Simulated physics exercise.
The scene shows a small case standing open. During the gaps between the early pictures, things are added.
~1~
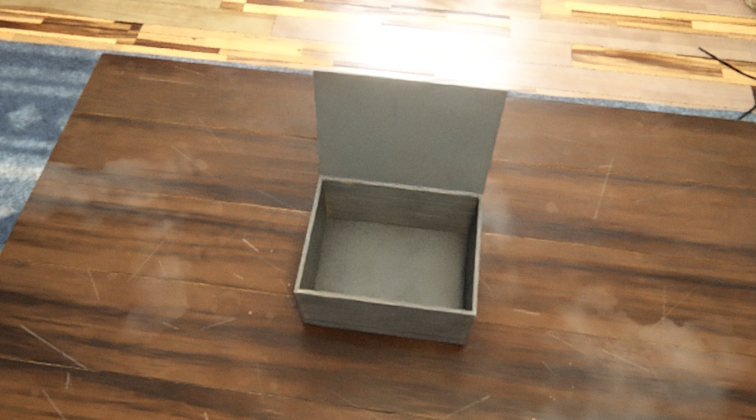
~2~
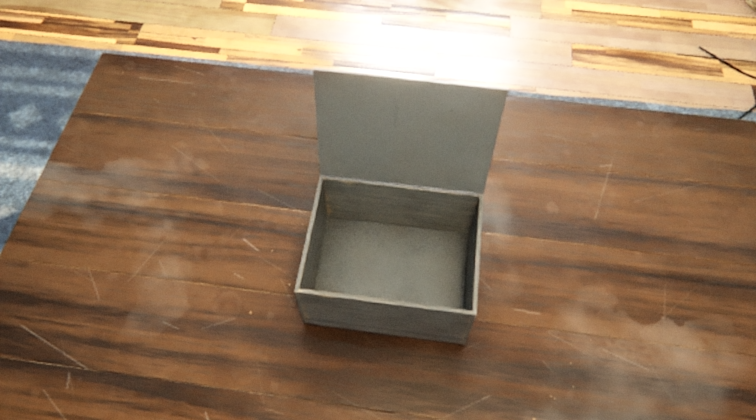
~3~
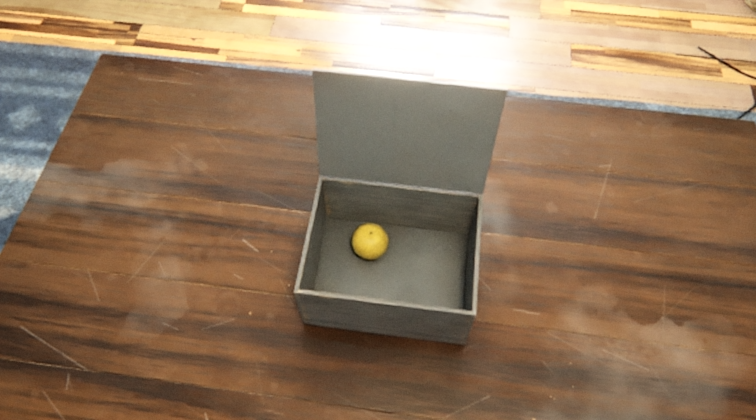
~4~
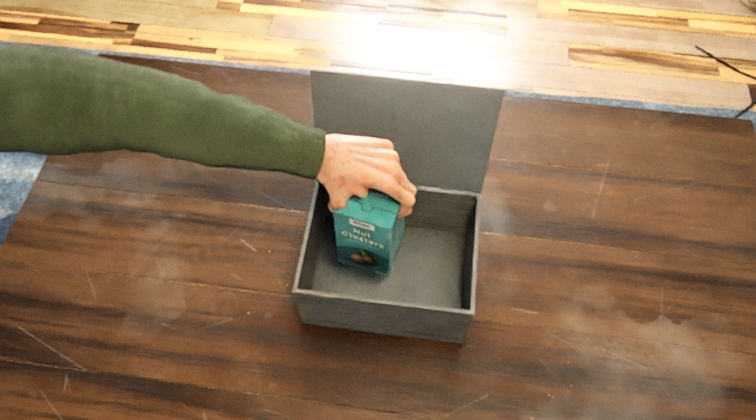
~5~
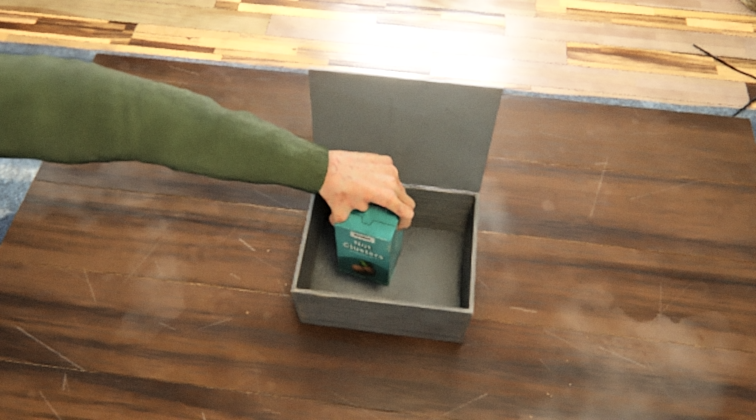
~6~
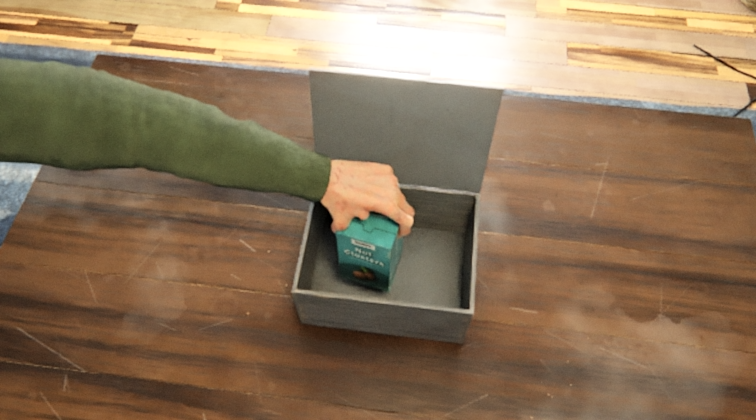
The video shows an open, empty grey box on a wooden table, then a yellow fruit inside it. A green-sleeved arm reaches from the left and lowers a turquoise carton slightly into the box's left side, hiding the fruit.
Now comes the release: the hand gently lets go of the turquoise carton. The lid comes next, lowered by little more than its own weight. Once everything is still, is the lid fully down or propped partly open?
It is propped partly open.
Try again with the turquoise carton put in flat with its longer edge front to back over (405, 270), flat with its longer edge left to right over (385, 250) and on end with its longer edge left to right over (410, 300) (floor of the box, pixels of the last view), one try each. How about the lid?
So: First shut tight, second open, third open.
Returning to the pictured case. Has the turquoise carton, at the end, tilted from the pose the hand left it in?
The turquoise carton keeps its pose.
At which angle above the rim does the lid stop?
Angle: About 14°.
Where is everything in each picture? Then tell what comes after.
In the first frame, the last thing is not in view yet.
In the second frame, the last thing is not in view yet.
In the third frame, the last thing is not in view yet; yellow apple (370, 241).
In the fourth frame, still above its spot; turquoise carton (370, 228).
In the fifth frame, still above its spot; turquoise carton (371, 239).
In the sixth frame, in place under the hand; turquoise carton (371, 246).
Then, 0.40 s after the last picture, turquoise carton tipped 9° from how it was near (354, 278); yellow apple rolled a little.
Then, 1.40 s after the last picture, lid 72° above the rim; turquoise carton slid about its own width near (364, 278); yellow apple rolled a little.
Then, 1.80 s after the last picture, lid 42° above the rim; turquoise carton slid about its own width near (364, 278).
Then, 2.70 s after the last picture, lid 14° above the rim; turquoise carton slid about its own width near (364, 279).
At rest, lid 14° above the rim; moved from the start, turquoise carton; yellow apple in place. Seen from the same camera at the end, turquoise carton near (364, 279).
